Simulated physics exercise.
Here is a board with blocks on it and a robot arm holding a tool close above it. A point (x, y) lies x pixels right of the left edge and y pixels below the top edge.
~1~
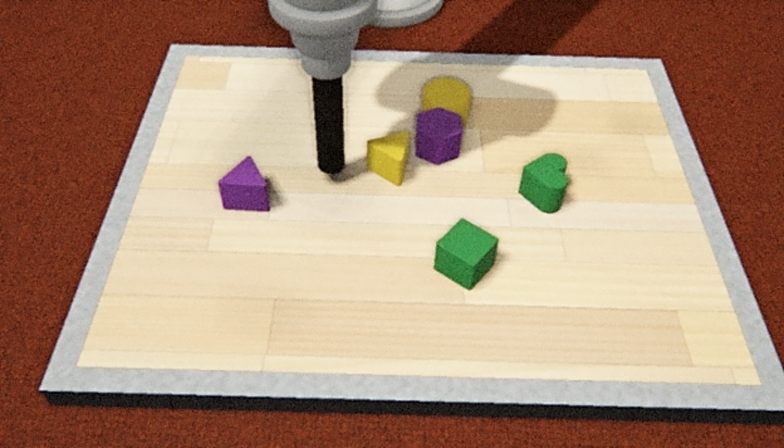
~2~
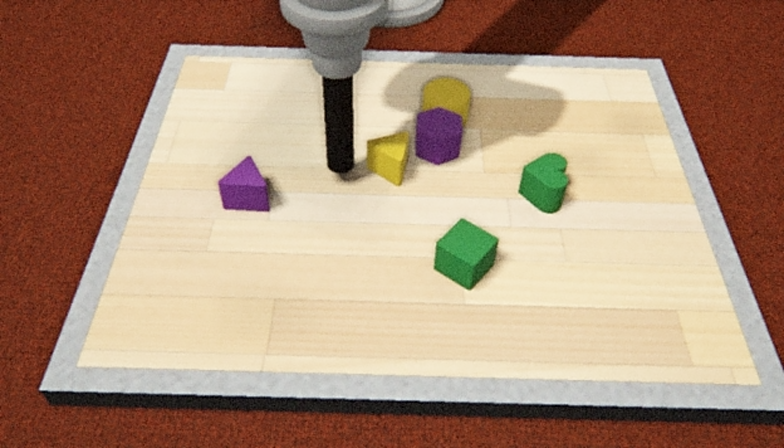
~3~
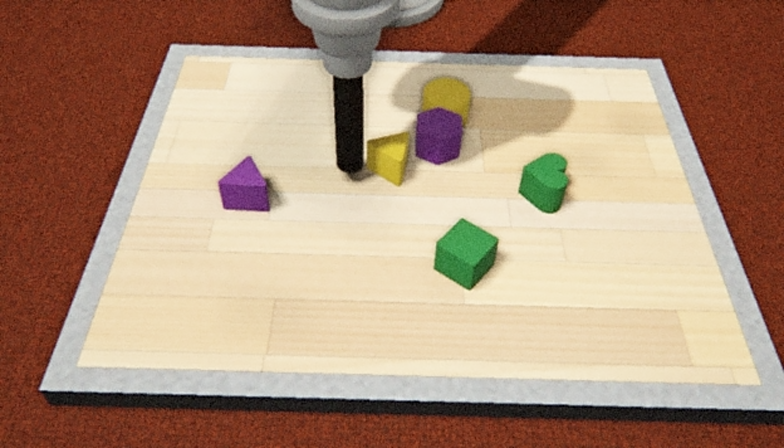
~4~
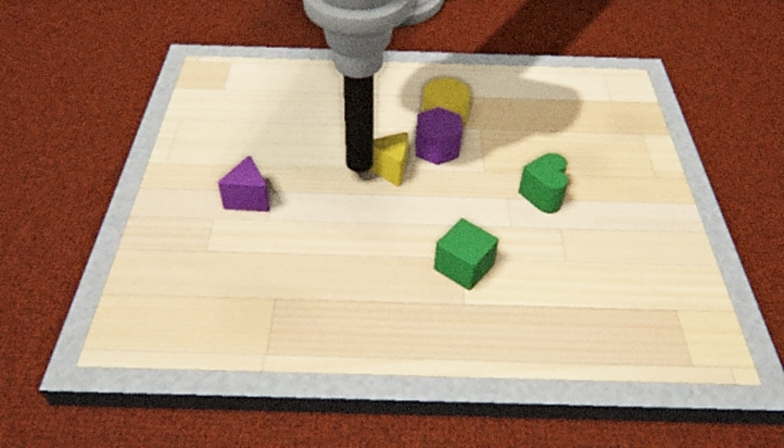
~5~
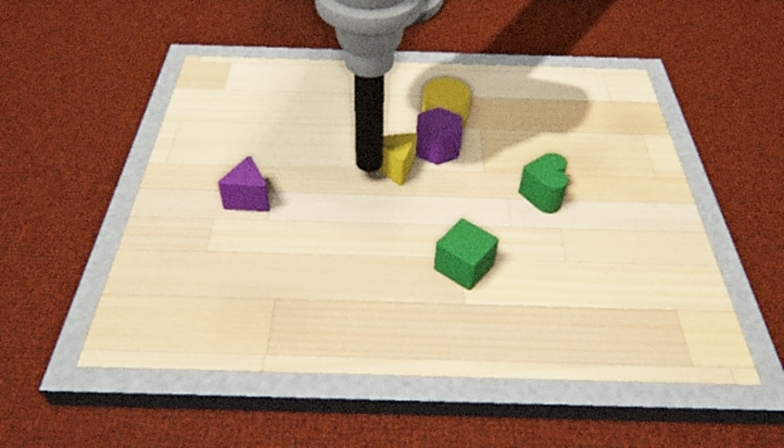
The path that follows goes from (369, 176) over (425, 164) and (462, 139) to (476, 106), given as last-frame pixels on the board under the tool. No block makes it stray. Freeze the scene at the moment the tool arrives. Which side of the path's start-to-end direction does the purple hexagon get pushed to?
Taking start-to-end as forward, the block's sideways shift goes to the right.
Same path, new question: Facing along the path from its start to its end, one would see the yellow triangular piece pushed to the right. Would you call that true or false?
This is true.
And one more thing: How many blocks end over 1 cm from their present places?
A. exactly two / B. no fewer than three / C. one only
B - no fewer than three.
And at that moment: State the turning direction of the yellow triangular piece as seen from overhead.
Short answer: Clockwise.
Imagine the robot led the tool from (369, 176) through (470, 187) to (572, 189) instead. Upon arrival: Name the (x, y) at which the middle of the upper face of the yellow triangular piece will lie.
I think it will end close to (488, 142).
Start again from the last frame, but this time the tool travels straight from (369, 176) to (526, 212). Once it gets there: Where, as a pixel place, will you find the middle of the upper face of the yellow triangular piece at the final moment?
Its top middle is near (465, 151).
On the path given first. One third of the way, tool at (426, 151); yellow triangular piece at (454, 145), turned 55° clockwise; purple hexagon at (462, 118), turned 50° anticlockwise.
Two thirds of the way, tool at (464, 126); yellow triangular piece at (472, 145), turned 75° clockwise; purple hexagon at (496, 103), turned 40° anticlockwise; yellow round block at (448, 88).
At the end, tool at (478, 93); yellow triangular piece at (472, 145), turned 75° clockwise; purple hexagon at (511, 93), turned 15° clockwise; yellow round block at (444, 75).
